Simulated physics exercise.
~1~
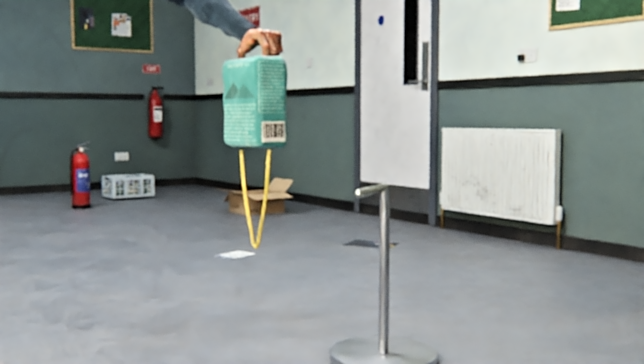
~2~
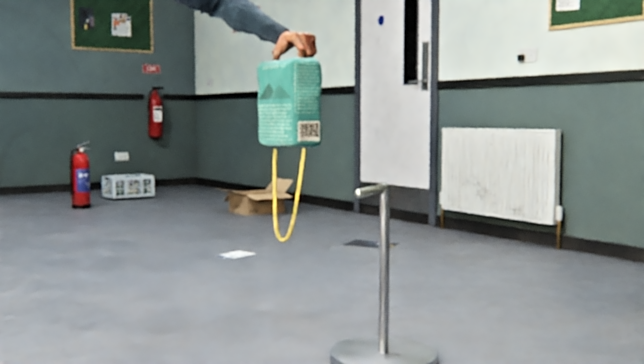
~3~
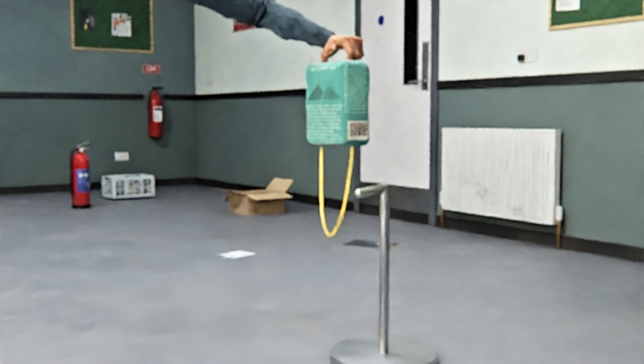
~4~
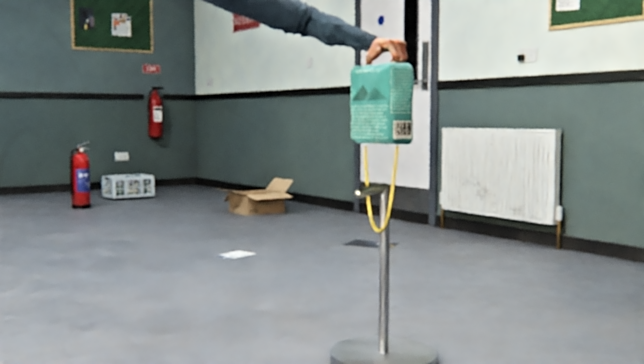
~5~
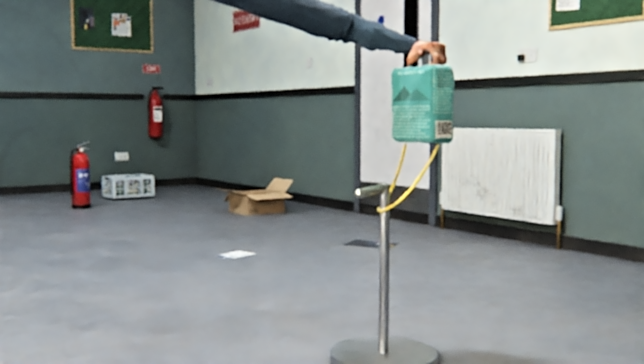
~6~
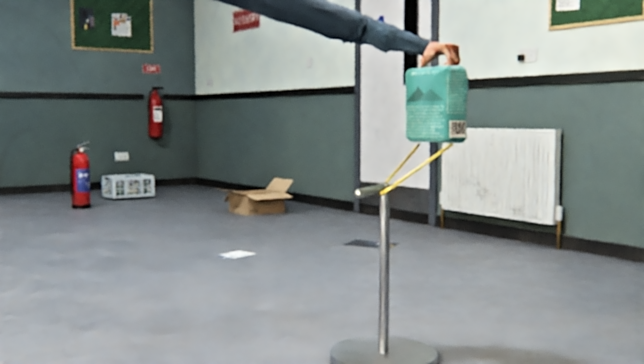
A room with grey-green and white walls and a grey floor is seen from a fixed, level view, with red fire extinguishers at the left, an open cardboard box near the back and a white radiator at the right. An arm reaches in from the upper left, its hand holding a turquoise sack with a yellow loop hanging beneath. The hand carries the sack rightward towards a slim metal post with a short hook at its top. The sack passes over the post, and the loop catches on the hook. The loop pulls tight at a slant, and the hand stops with the sack held just past the post.
